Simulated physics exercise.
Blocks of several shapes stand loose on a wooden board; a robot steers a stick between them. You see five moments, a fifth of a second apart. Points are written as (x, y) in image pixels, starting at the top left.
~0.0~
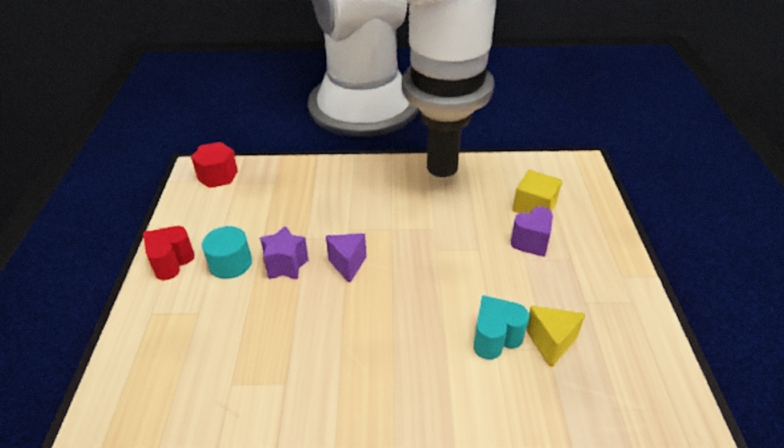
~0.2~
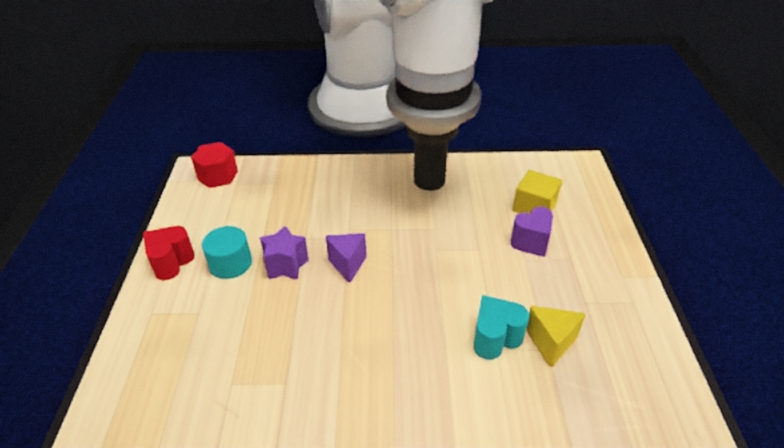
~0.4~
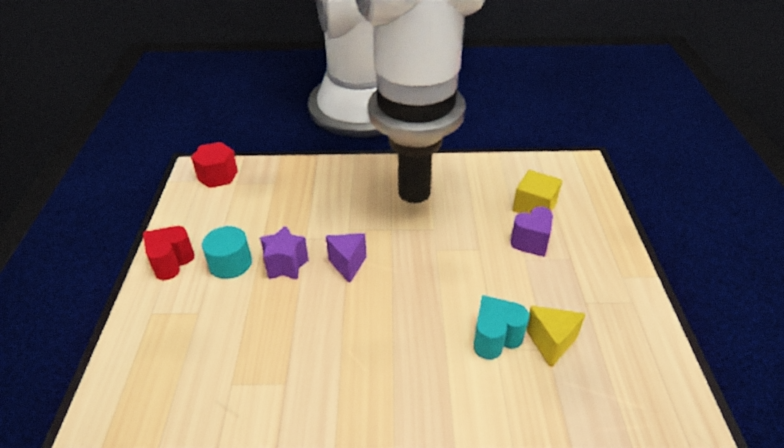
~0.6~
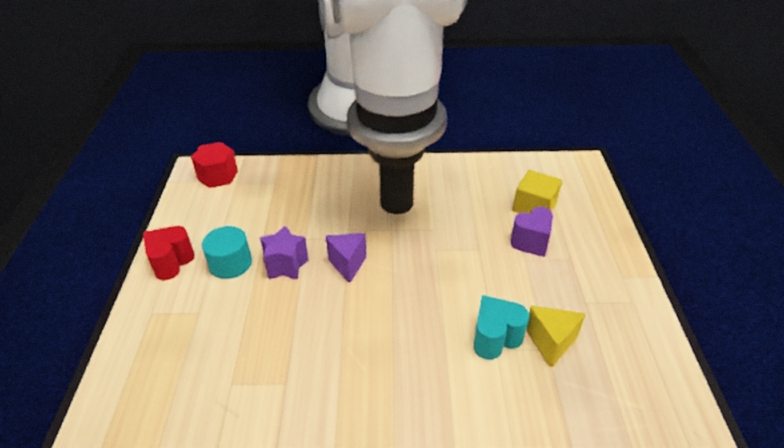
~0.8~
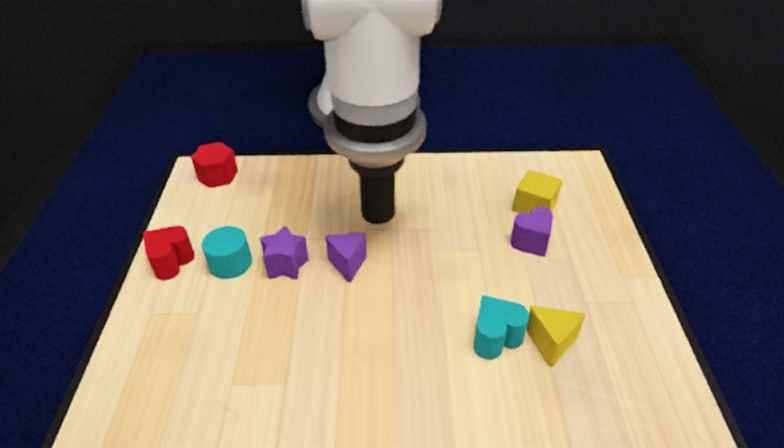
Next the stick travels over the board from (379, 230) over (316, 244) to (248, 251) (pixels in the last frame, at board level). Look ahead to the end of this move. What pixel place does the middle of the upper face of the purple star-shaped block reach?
It ends at (256, 251).
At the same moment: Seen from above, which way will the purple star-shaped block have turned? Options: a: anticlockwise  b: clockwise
My pick is a.
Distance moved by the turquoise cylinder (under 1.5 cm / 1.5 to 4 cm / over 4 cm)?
It will move between 1.5 and 4 cm.
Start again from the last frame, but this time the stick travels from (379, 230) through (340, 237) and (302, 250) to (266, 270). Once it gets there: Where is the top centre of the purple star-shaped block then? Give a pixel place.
Close to (237, 270).
On the path given first. One third of the way, stick at (335, 223); nothing pushed yet.
Two thirds of the way, stick at (289, 230); purple star-shaped block at (271, 246), turned 15° anticlockwise.
At the end, stick at (244, 234); turquoise cylinder at (205, 244); purple star-shaped block at (256, 251), turned 55° anticlockwise; purple triangle still.
